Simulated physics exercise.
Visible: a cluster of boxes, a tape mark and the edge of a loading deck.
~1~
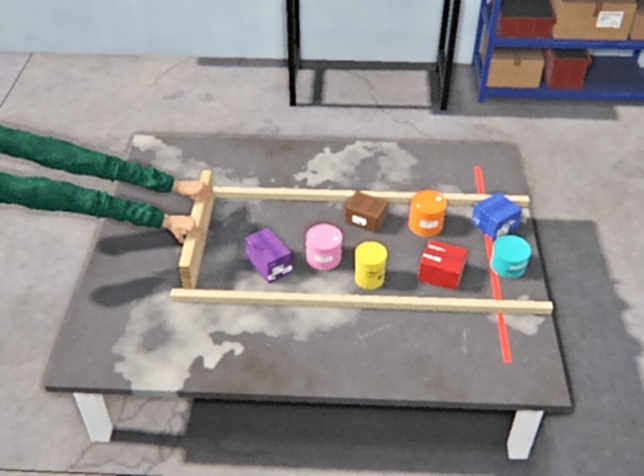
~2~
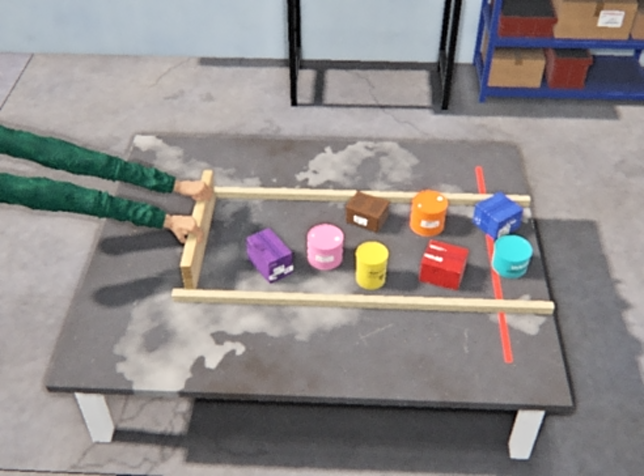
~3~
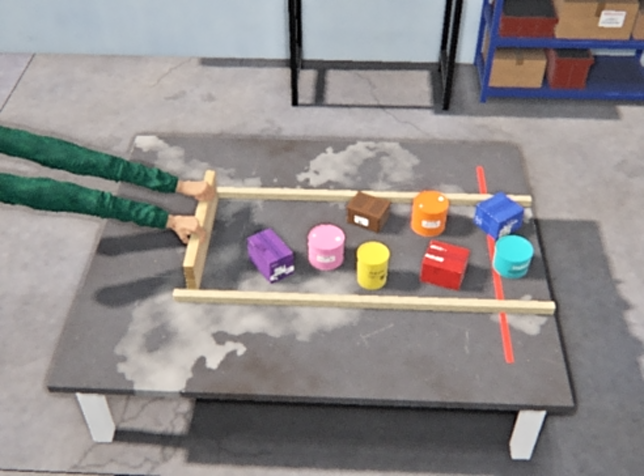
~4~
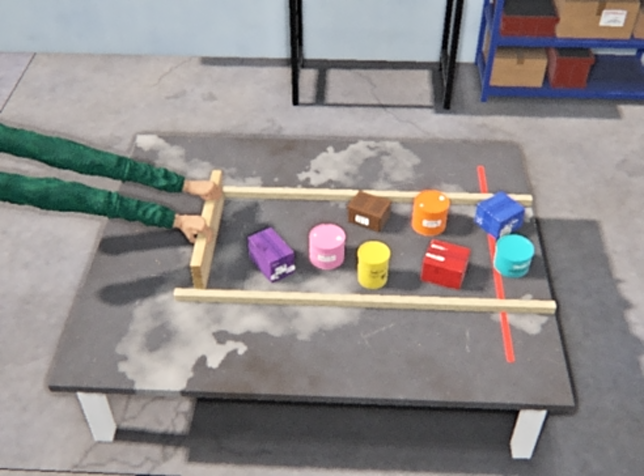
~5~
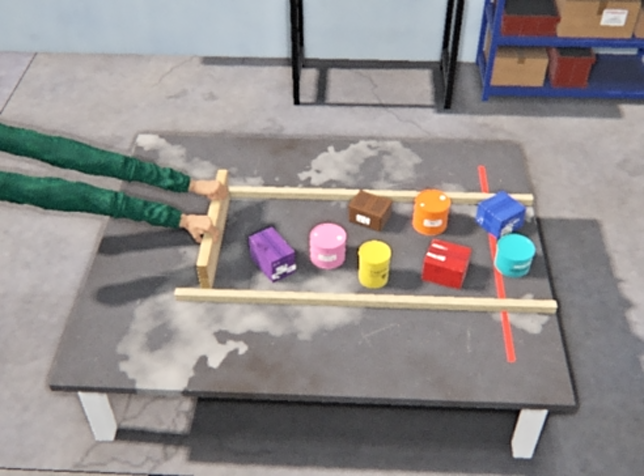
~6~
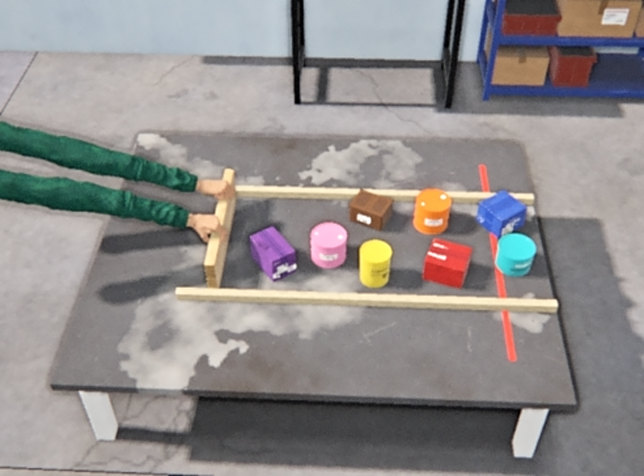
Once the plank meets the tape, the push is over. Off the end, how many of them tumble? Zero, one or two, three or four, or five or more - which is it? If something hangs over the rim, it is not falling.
The right band is three or four.
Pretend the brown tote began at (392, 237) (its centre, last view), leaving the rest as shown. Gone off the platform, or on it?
It is not lost from there.
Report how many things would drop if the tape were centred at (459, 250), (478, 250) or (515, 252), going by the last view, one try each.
It would be 2, then 2, then 5.
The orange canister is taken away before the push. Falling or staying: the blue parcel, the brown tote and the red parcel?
Well, the blue parcel drops down, the brown tote is safe, and last of the three, the red parcel drops down.
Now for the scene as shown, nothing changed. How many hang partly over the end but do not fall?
The number overhanging is 1.
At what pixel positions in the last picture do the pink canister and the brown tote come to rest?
I'd say approximately (515, 241) and then (510, 209).
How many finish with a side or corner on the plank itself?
3 are in contact with it.
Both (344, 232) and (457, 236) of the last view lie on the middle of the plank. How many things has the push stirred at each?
Counting first: 3, next 8.
A little later, none off yet; turquoise pail at rest near (515, 255); blue parcel at rest near (501, 214); red parcel at rest near (447, 264).
Next, none off yet; turquoise pail at rest near (515, 255); blue parcel at rest near (501, 214); red parcel shifted a little near (456, 263).
Later still, none off yet; turquoise pail shifted about its own width near (541, 244); blue parcel shifted about its own width near (531, 213); red parcel shifted well along near (510, 256).
When it is over, the number that fall off is three or four; down, orange canister, red parcel, blue parcel and turquoise pail.
